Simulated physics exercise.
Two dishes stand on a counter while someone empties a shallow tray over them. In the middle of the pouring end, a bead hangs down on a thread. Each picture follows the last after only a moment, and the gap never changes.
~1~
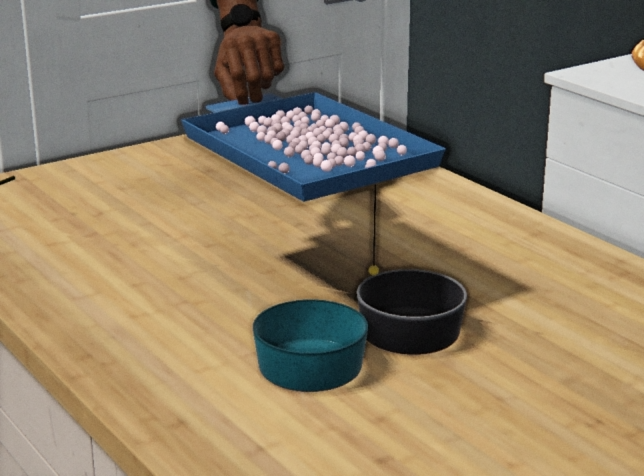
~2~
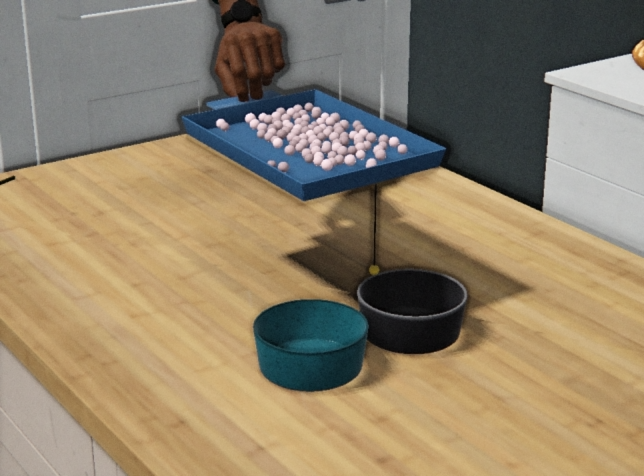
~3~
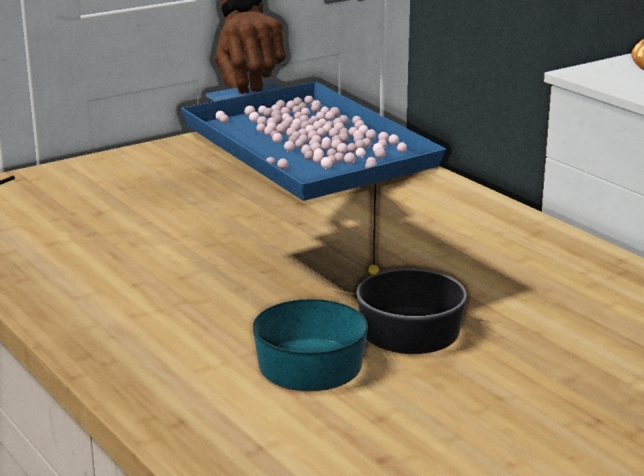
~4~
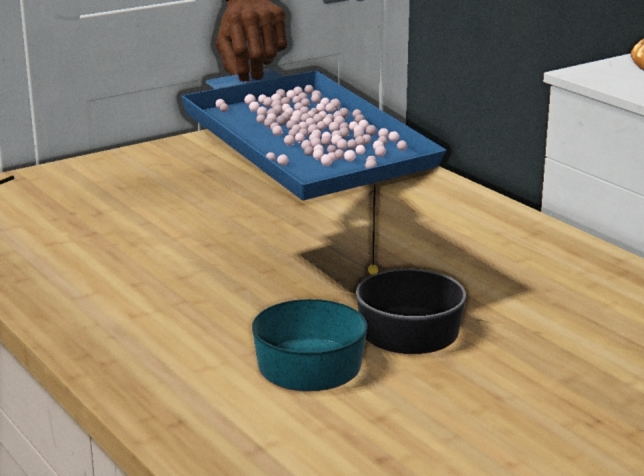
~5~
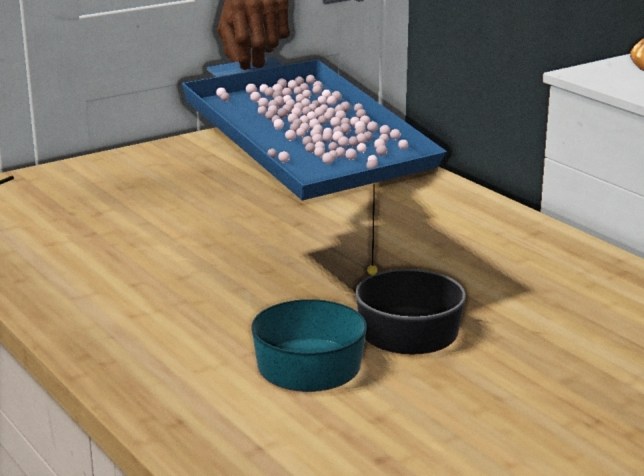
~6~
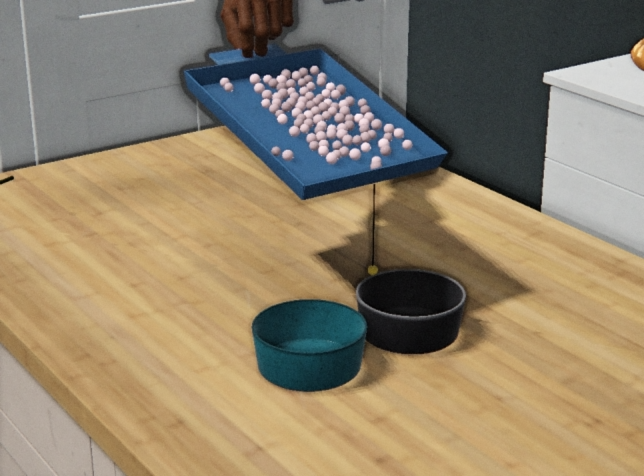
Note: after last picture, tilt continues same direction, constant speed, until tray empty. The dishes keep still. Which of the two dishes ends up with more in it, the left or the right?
The right-side dish receives more.
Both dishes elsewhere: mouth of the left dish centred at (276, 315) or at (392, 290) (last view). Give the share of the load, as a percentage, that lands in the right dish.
About 20 per cent first, then about 10 per cent.
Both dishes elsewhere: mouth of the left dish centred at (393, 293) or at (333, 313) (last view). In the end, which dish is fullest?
With the dishes at the first place it's the left-side dish, and at the second it's the right-side dish.
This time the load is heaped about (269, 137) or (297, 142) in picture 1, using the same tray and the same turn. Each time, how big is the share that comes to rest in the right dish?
Near 60 per cent and near 60 per cent.
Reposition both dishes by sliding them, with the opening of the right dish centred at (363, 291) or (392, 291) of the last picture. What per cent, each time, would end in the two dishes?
First about 20, then 50 per cent.
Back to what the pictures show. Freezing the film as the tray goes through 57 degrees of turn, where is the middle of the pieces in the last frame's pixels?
Close to (385, 155).
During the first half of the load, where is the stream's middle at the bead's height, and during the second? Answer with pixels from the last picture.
It passes near (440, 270) first and then near (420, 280).
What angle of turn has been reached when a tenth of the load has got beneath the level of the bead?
The tilt then is about 85°.
Soon, tray tipped steeply; nearly all on the tray; a stray few in the right dish; a stray few in the air.
A while on, tray tipped right over; about a quarter on the tray; a stray few in the left dish; about a third in the right dish; a small part outside both; about a quarter in the air.
Towards the end, tray tipped past a quarter turn; a small part in the left dish; about two thirds in the right dish; about a quarter outside both.
Finally, tray tipped past a quarter turn; a small part in the left dish; about two thirds in the right dish; about a quarter outside both.
